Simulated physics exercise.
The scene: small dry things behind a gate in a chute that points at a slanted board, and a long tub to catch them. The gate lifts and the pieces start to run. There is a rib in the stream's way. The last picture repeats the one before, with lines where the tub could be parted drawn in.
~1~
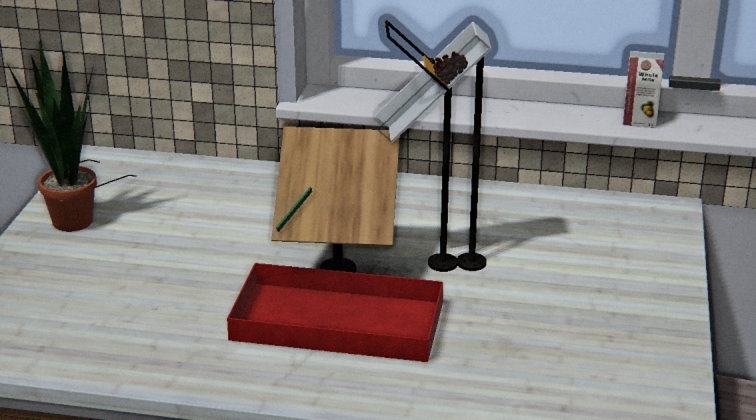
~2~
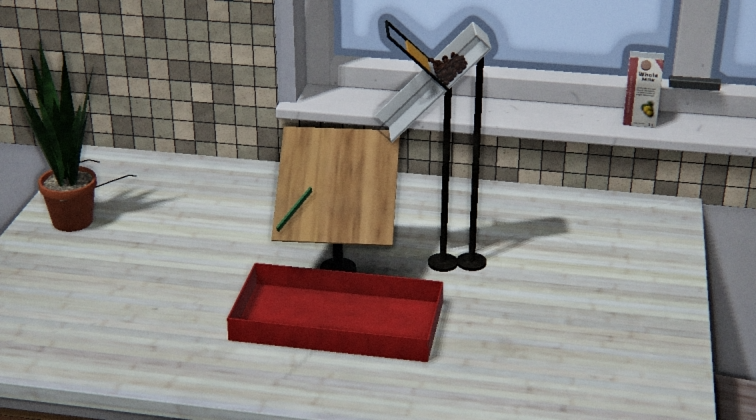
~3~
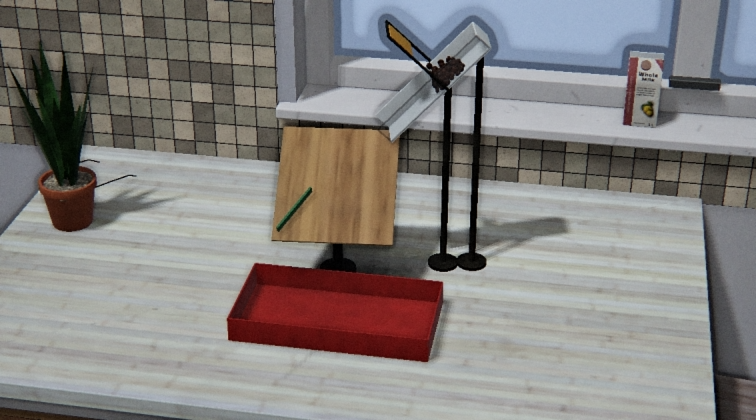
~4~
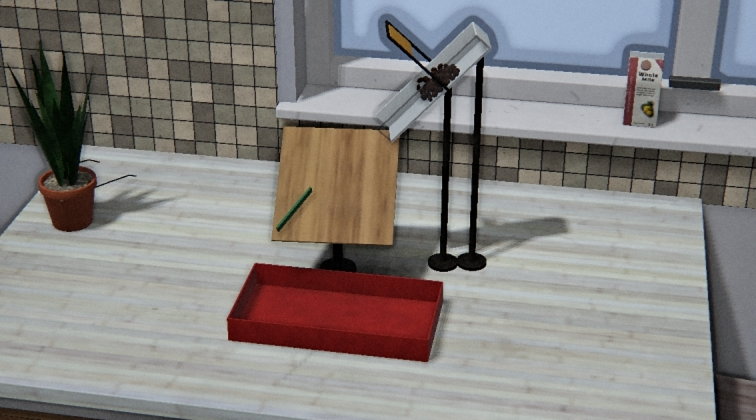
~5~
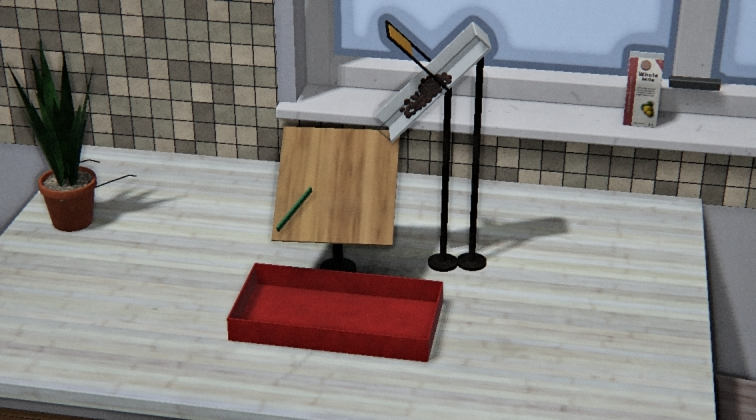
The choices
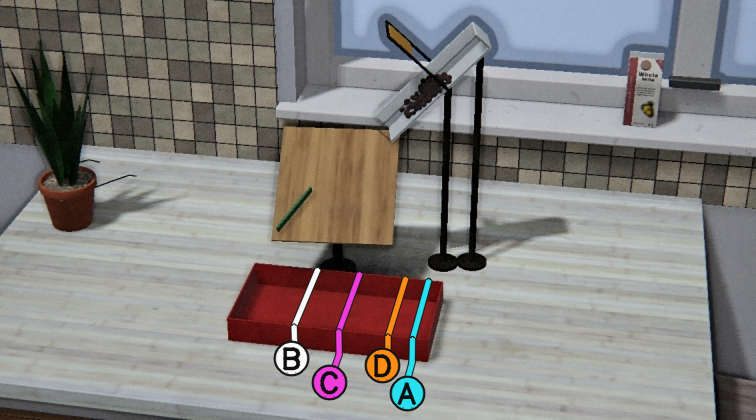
On a pale wooden counter by a window, small dark brown pieces bunched near the top of a sloping metal chute began sliding down and left, above a tilted wooden board and an empty red tub.
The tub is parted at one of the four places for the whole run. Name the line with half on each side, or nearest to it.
B.
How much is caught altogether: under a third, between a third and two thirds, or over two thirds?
About that: Over two thirds.
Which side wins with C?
The left side.
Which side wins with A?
Left.
On the marked copy, line A crosses the front rim at (412, 338); line B crosses the front rim at (294, 325); line C crosses the front rim at (339, 330); line D crosses the front rim at (388, 335).
If A is chosen, of what is caught, all on the left of the divider, none on the right.
If B is chosen, of what is caught, about half on the left of the divider, about half on the right.
If C is chosen, of what is caught, nearly all on the left of the divider, a small part on the right.
If D is chosen, of what is caught, all on the left of the divider, none on the right.
